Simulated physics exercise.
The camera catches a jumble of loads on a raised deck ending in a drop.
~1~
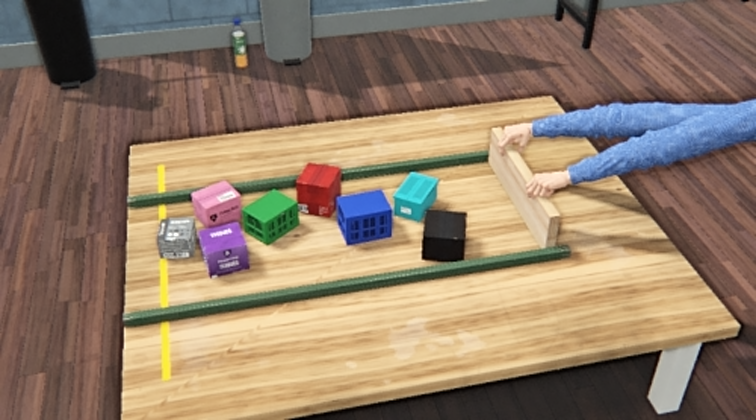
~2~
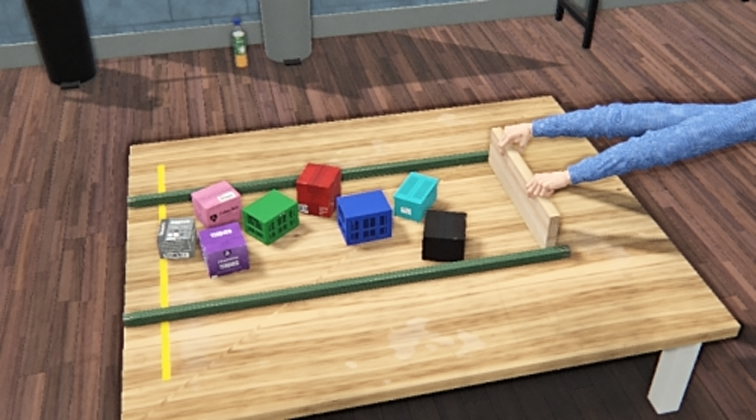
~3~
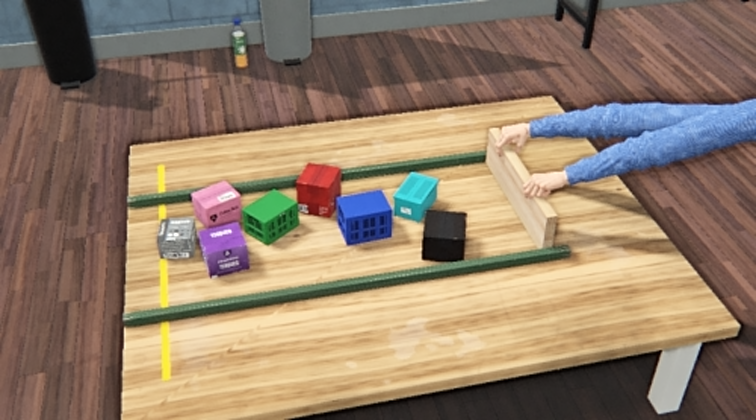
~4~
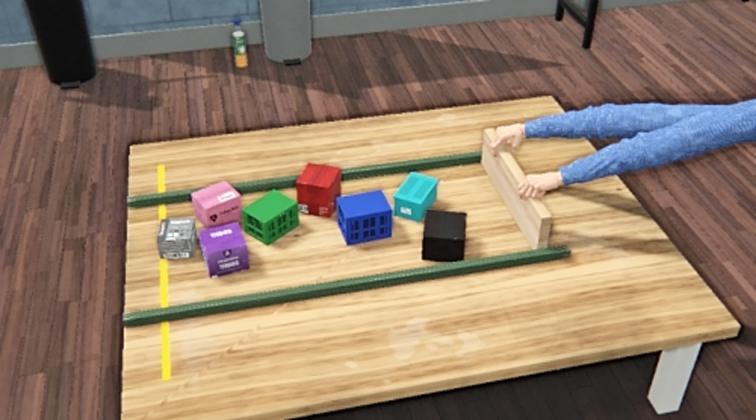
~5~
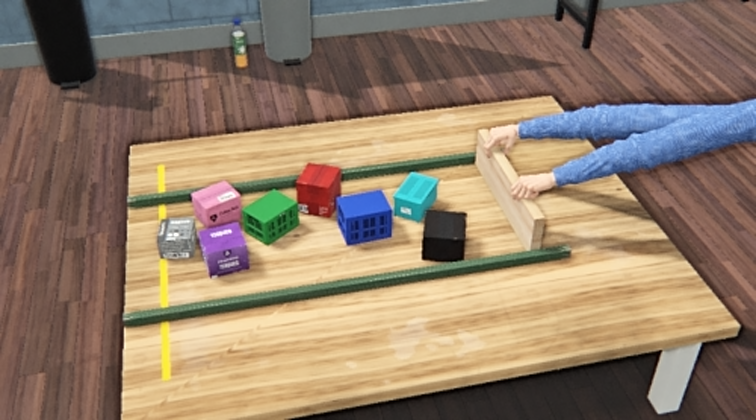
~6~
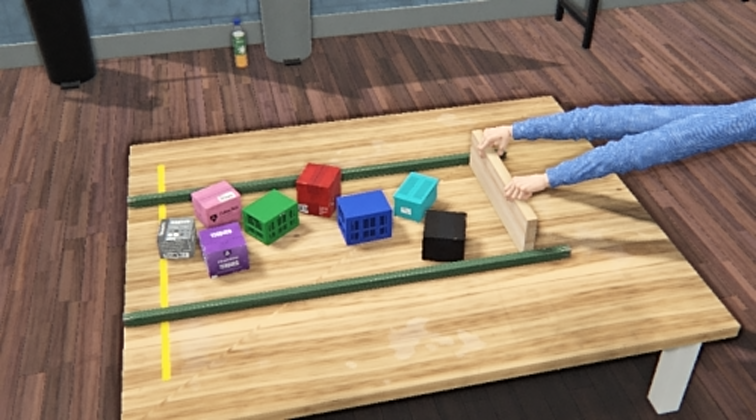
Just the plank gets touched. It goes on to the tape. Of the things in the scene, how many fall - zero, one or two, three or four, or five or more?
The ones that plunge will number five or more.
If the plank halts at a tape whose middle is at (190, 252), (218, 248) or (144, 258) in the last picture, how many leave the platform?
In that order 2, 1 and 7.
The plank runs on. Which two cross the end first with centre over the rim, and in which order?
Counting earliest first, you get the grey box, after which comes the purple box.
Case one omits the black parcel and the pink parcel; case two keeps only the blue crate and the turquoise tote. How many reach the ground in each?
First 3, then 3.
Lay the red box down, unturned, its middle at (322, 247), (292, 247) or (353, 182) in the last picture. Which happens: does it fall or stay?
Spot by spot: It ends up off; it ends up off; it never drops.
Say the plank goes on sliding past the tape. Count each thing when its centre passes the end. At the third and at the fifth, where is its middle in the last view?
The first puts it near (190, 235), the next near (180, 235).
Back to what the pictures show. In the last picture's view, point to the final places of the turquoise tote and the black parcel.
Same order as the question: First (145, 239), second (139, 290).
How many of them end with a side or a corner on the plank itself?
3 of them.
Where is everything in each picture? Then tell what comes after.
In the first frame, grey box (177, 238); pink parcel (217, 206); purple box (224, 250); plank (521, 187); tape (163, 256).
In the second frame, pink parcel (218, 206); turquoise tote (416, 198).
In the third frame, purple box (224, 250); plank (518, 187).
In the fourth frame, grey box (177, 238); red box (319, 190).
In the fifth frame, pink parcel (218, 206); black parcel (444, 236).
In the sixth frame, grey box (177, 238); pink parcel (218, 206); purple box (224, 250); plank (500, 190); tape (163, 256).
Early on, none off yet; grey box at rest near (177, 238); pink parcel at rest near (218, 206); purple box at rest near (224, 250).
Finally, the number that fall off is five or more; lost, blue crate, green crate, purple box, pink parcel and grey box.
